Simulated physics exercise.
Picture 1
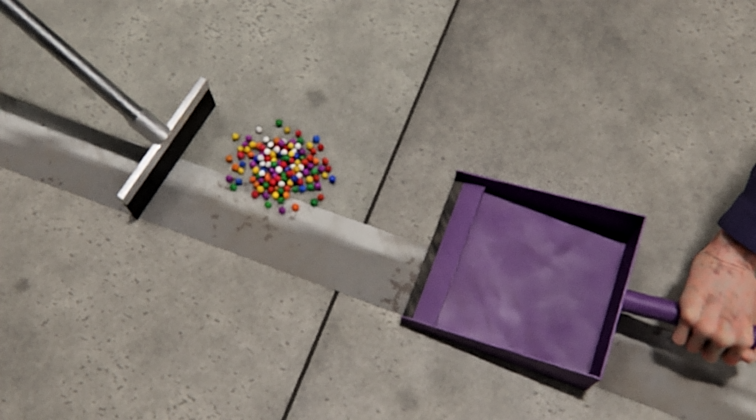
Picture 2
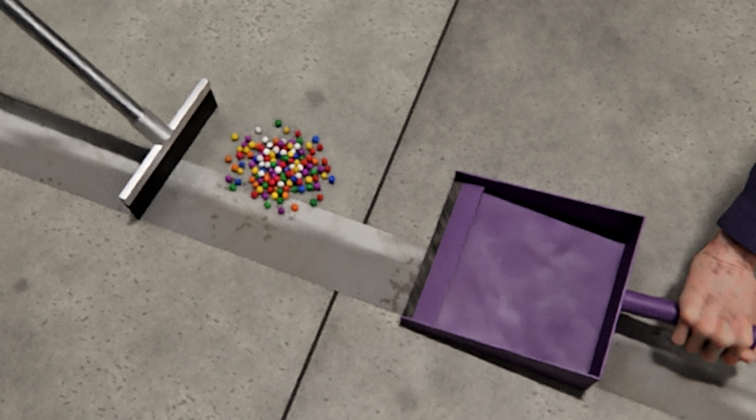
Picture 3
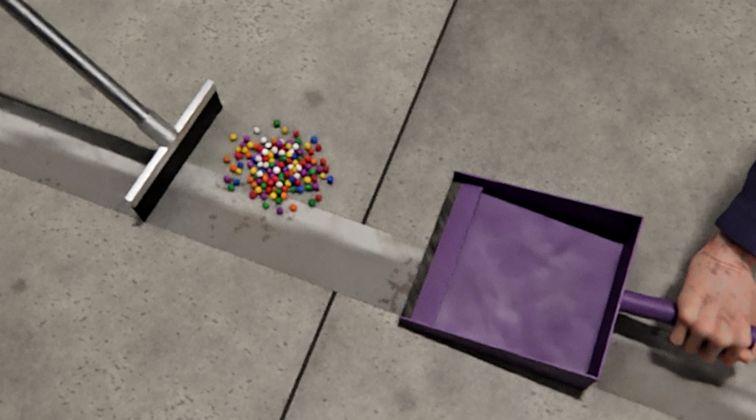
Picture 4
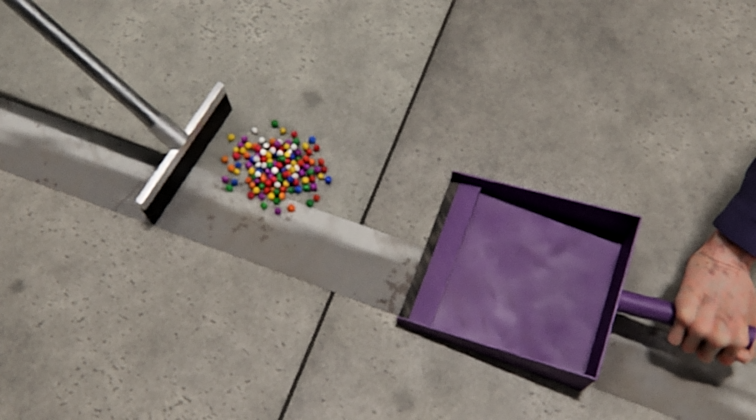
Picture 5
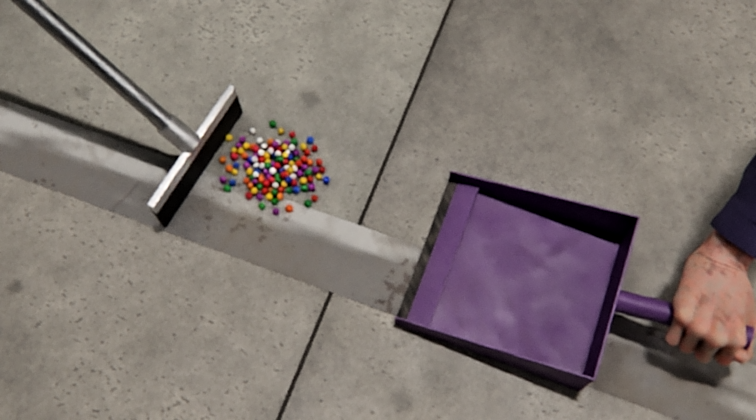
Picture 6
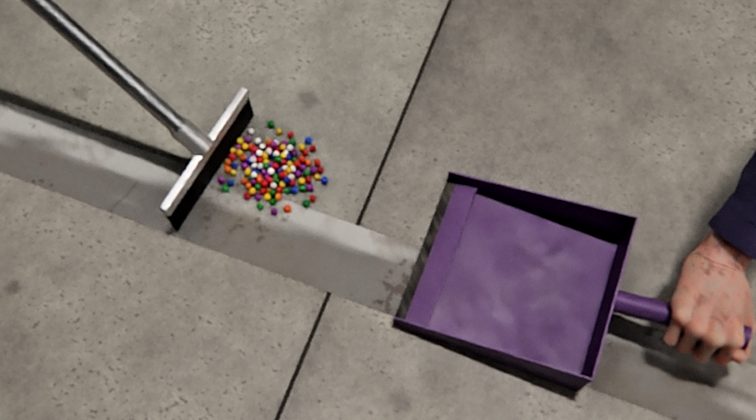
We see a squeegee on a metal pole slide rightward across a concrete floor until its blade reaches the left edge of a pile of colourful beads, while a hand at right holds a purple dustpan in place.
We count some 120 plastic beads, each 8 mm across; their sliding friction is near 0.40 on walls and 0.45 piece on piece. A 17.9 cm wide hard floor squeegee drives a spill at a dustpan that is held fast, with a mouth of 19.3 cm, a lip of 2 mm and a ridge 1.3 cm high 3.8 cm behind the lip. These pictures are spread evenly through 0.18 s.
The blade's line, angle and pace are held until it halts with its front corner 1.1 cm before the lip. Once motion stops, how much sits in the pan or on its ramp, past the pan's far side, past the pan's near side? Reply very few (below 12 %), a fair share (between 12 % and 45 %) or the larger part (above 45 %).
In the pan or on its ramp - a fair share; past the pan's far side - a fair share; past the pan's near side - very few.
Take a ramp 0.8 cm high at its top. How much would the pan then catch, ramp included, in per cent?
20 %.
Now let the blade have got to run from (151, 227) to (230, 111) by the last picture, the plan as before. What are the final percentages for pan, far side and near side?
Pan 10; far 0; near 10.
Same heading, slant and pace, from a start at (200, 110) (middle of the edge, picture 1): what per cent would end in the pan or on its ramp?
It would come to about 0 in a hundred.
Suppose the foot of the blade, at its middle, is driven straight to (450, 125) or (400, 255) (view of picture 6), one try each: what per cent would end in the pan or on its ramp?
Some 0 and 25 per cent.
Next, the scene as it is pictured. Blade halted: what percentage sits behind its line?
5 %.
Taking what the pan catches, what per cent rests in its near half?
Estimate: Close to 10 %.
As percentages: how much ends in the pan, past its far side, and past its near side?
The pan holds 20 per cent at the end, the far side 20 per cent and the near side 5 per cent.
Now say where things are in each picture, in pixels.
Blade from (125, 199) to (204, 85), moved 0.0 cm, 0 of the pieces shifted so far; middle of the pieces at (279, 164); pan at (533, 285), in the first frame.
Blade from (126, 200) to (206, 86), moved 0.3 cm, 0 of the pieces shifted so far; middle of the pieces at (279, 164), in the second frame.
Blade from (132, 201) to (211, 88), moved 1.2 cm, 0 of the pieces shifted so far; middle of the pieces at (277, 164), in the third frame.
Blade from (143, 204) to (221, 90), moved 2.8 cm, 0 of the pieces shifted so far; middle of the pieces at (275, 164), in the fourth frame.
Blade from (155, 207) to (232, 93), moved 4.4 cm, 0 of the pieces shifted so far; middle of the pieces at (273, 165), in the fifth frame.
Blade from (167, 211) to (244, 96), moved 6.2 cm, 3 of the pieces shifted so far; middle of the pieces at (271, 165); pan at (525, 286), in the sixth frame.
Then, 0.26 s after the last picture, middle of the blade 15 cm from the lip; 0 % over the lip, far side 10 %, near side 0 %.
Then, 0.43 s after the last picture, middle of the blade 7 cm from the lip; 0 % over the lip, far side 15 %, near side 0 %.
Then, 0.73 s after the last picture, middle of the blade 2 cm from the lip; 20 % over the lip, far side 20 %, near side 5 %.
In the end, pan 20 %, far side 20 %, near side 5 %, in front of the lip or behind the blade 60 %.
